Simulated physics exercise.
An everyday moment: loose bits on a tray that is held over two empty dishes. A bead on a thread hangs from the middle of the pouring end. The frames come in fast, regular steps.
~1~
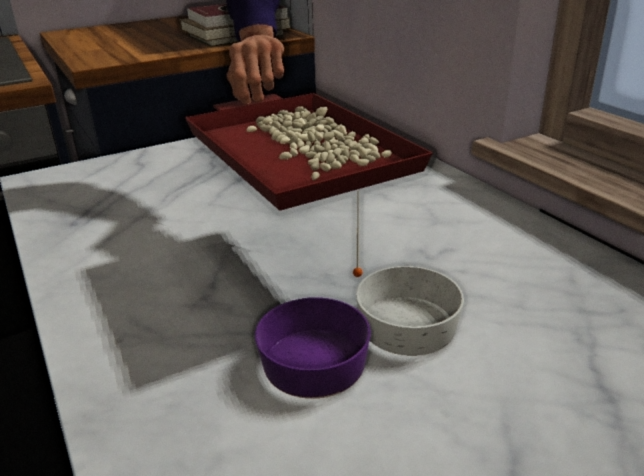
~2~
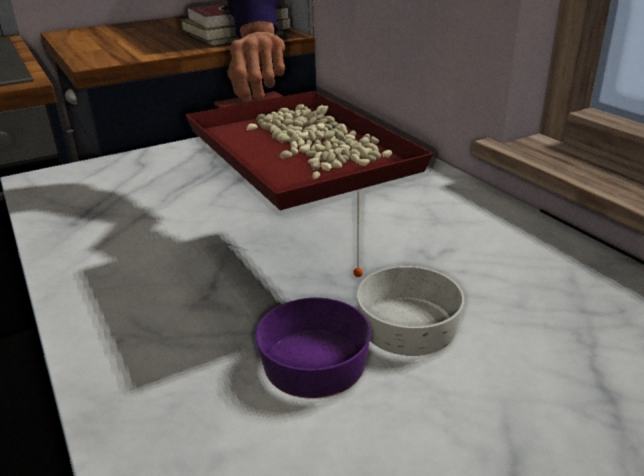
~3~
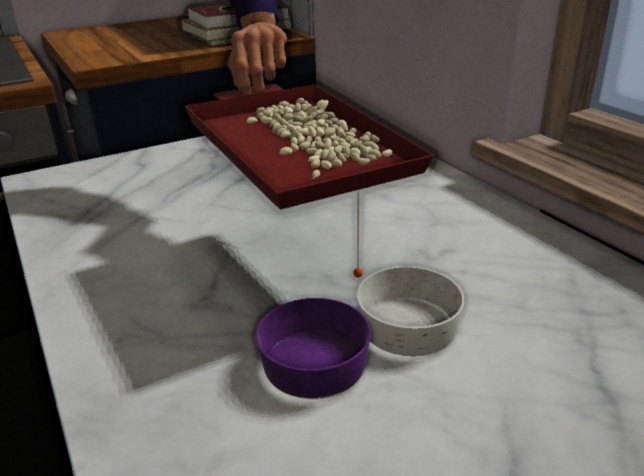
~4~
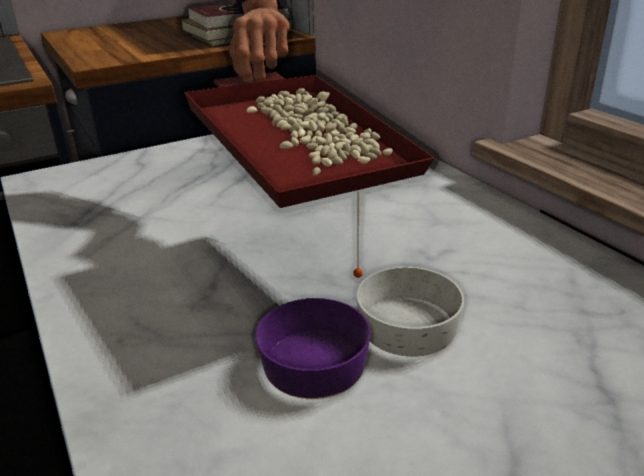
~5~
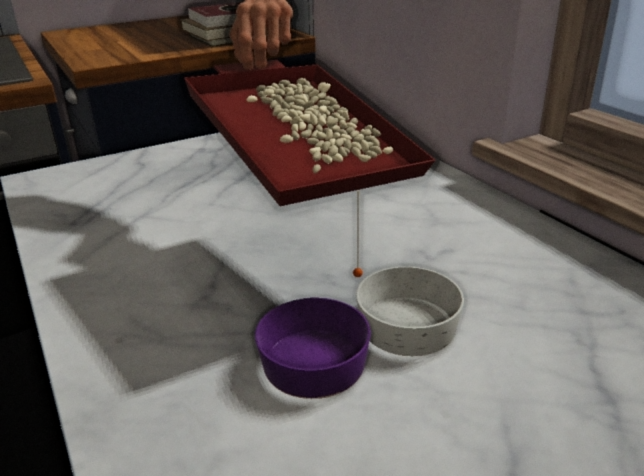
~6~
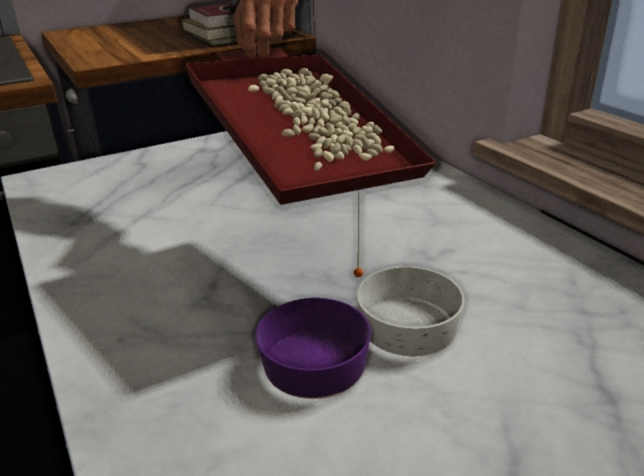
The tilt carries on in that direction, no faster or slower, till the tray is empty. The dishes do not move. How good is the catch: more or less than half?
Together they catch more than half.
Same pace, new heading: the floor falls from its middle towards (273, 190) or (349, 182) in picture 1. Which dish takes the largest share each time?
At the first place the left one, at the second the right dish.
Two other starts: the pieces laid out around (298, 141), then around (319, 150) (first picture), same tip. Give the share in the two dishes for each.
In turn 70 and 70 in a hundred.
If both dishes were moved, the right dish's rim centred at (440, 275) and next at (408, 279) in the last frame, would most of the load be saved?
In turn: More than half; most of it.
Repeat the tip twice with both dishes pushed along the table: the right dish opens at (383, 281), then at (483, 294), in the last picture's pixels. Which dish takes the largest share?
One: The dish on the right. Two: The right dish.
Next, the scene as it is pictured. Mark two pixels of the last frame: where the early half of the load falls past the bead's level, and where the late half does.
At about (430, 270), then at (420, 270).
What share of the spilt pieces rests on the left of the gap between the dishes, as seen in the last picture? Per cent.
It comes to 0 per cent or so.
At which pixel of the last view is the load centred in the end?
Around (426, 316).
Soon after the last picture, tray tipped steeply; all on the tray.
A little later, tray tipped right over; most on the tray; a small part in the right dish; a stray few outside both; a small part in the air.
Later still, tray tipped past a quarter turn; about two thirds in the right dish; about a third outside both.
At rest, tray tipped past a quarter turn; none in the left dish; about two thirds in the right dish; about a third outside both.
